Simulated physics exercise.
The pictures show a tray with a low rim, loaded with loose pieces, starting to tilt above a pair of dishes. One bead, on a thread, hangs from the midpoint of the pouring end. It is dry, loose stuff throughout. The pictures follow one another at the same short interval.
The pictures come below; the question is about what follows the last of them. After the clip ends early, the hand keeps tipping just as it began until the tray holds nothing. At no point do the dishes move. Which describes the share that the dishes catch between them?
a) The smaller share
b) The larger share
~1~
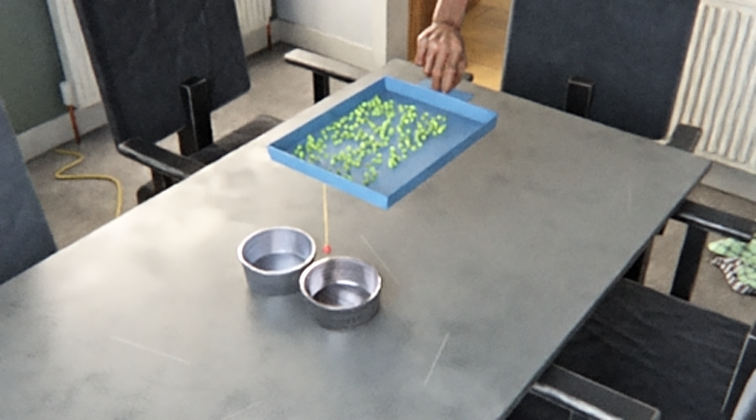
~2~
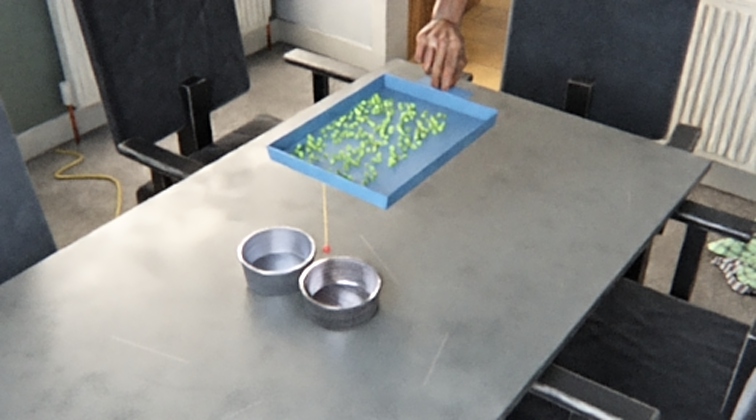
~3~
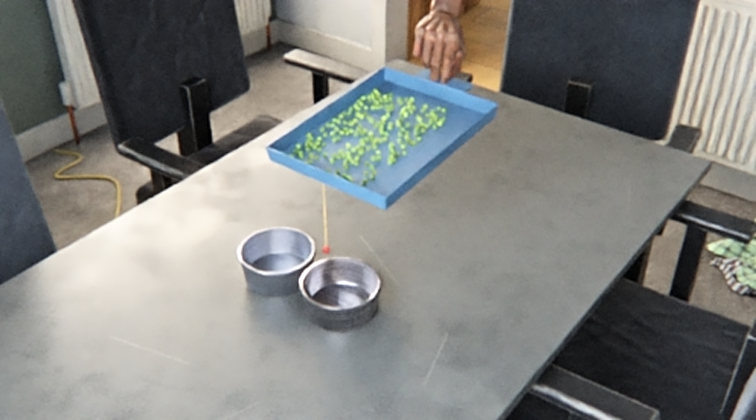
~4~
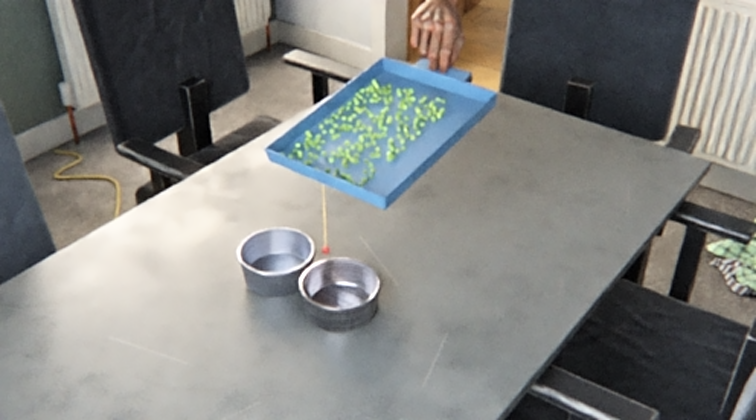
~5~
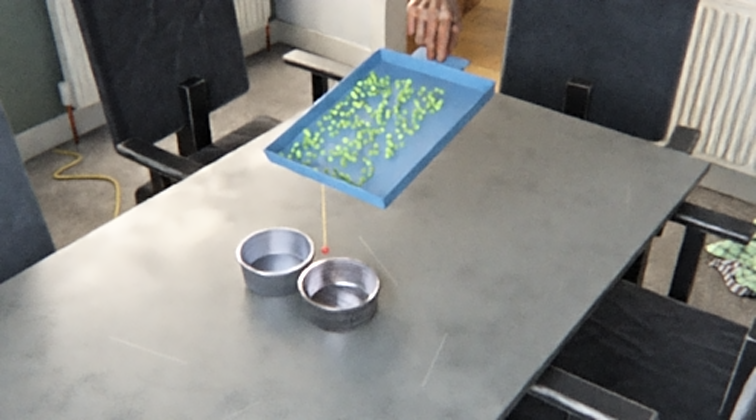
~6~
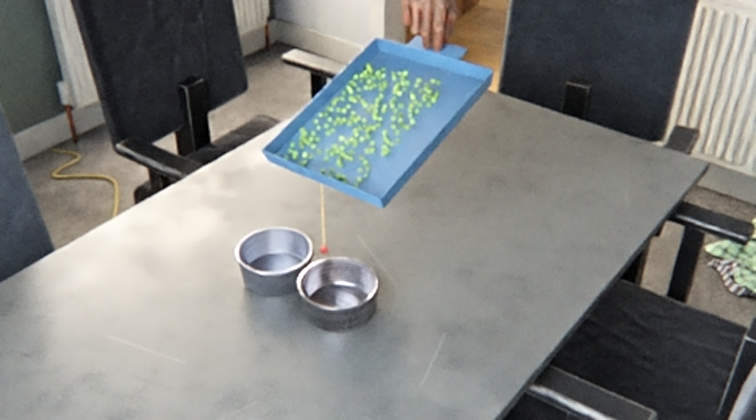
b, the larger share.
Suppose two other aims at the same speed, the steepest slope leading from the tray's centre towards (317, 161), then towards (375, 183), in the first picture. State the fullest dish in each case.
One gives the leftmost dish and two gives the rightmost dish.
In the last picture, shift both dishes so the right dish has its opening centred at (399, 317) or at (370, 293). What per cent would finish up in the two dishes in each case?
I'd say about 20 percent, followed by about 40 percent.
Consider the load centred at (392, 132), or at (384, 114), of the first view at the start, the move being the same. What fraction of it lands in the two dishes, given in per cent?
The first start gives 80 percent and the second 90 percent.
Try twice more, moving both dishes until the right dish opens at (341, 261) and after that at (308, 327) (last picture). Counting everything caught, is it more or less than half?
At place one the minor share; at place two the minor share.
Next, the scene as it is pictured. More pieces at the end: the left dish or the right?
Result: More in the left side.
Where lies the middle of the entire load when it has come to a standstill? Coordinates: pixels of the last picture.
Around (273, 277).
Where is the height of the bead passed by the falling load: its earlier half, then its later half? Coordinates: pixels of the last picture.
Starting near (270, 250), moving on to near (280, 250).
Soon, tray tipped steeply; nearly all on the tray; a stray few in the left dish; a stray few in the air.
A while on, tray tipped right over; nearly all on the tray; a stray few in the left dish; a stray few outside both; a stray few in the air.
Towards the end, tray tipped past a quarter turn; a small part in the right dish; about two thirds in the left dish; about a quarter outside both.
Finally, tray tipped past a quarter turn; a small part in the right dish; about two thirds in the left dish; about a quarter outside both.
